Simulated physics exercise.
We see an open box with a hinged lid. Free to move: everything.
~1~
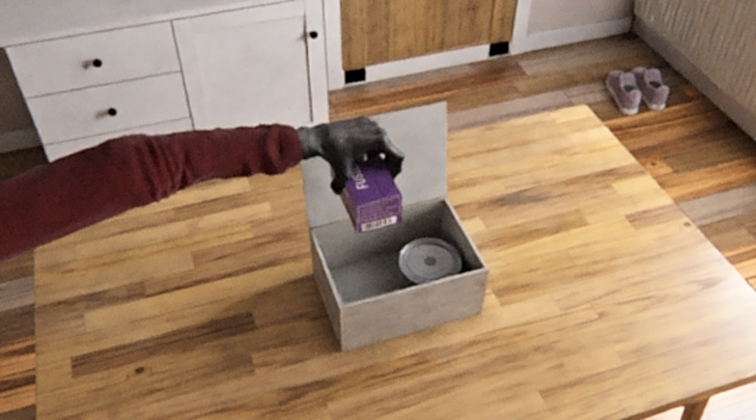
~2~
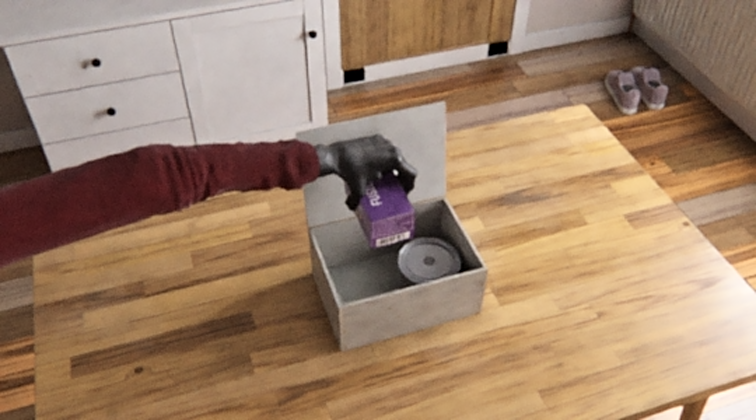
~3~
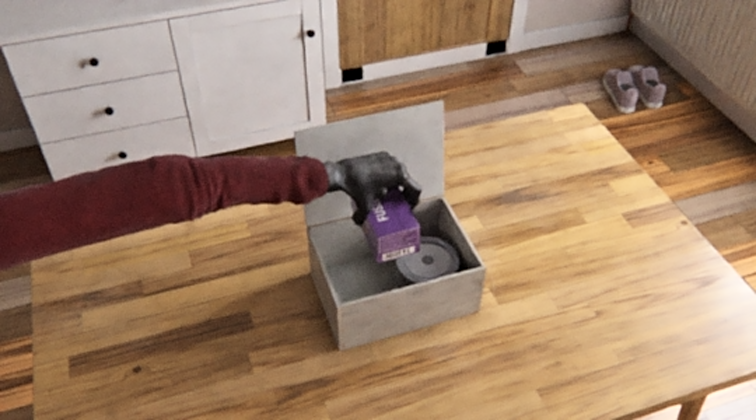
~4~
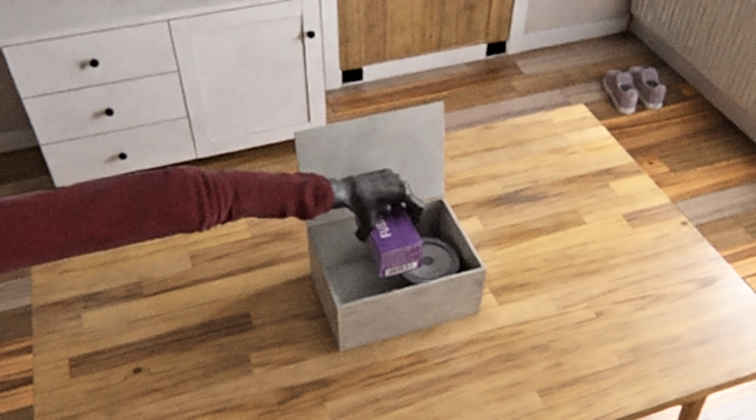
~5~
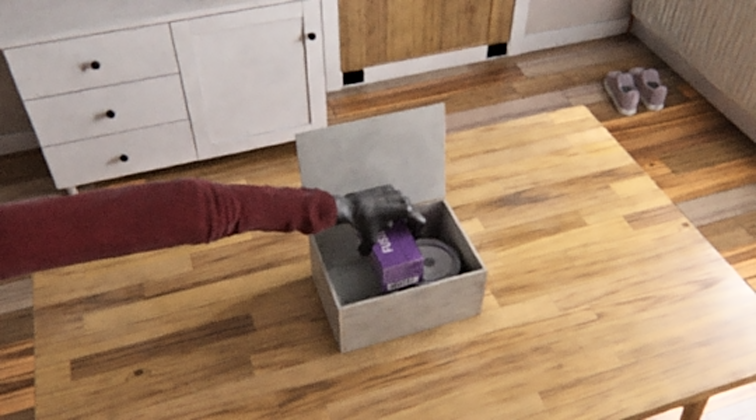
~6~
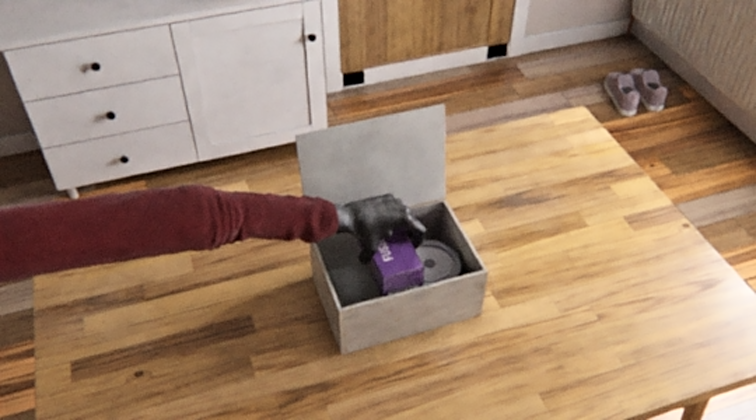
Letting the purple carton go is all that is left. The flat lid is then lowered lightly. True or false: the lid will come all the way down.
True.
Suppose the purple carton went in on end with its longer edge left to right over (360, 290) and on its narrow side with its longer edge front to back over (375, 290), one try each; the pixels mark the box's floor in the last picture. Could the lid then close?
The lid stays partly open the first time and goes all the way down the second time.
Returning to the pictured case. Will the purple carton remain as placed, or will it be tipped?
Once everything settles, the purple carton ends up at a slant.
Then, 1.00 s after the last picture, lid starting down; purple carton on its side near (367, 287).
Then, 1.60 s after the last picture, lid 57° above the rim; purple carton on its side near (367, 287).
Then, 1.90 s after the last picture, lid 22° above the rim; purple carton on its side near (367, 287).
At rest, lid shut; tipped over in the box, purple carton; grey tub in place. Seen from the same camera at the end, purple carton near (367, 287).
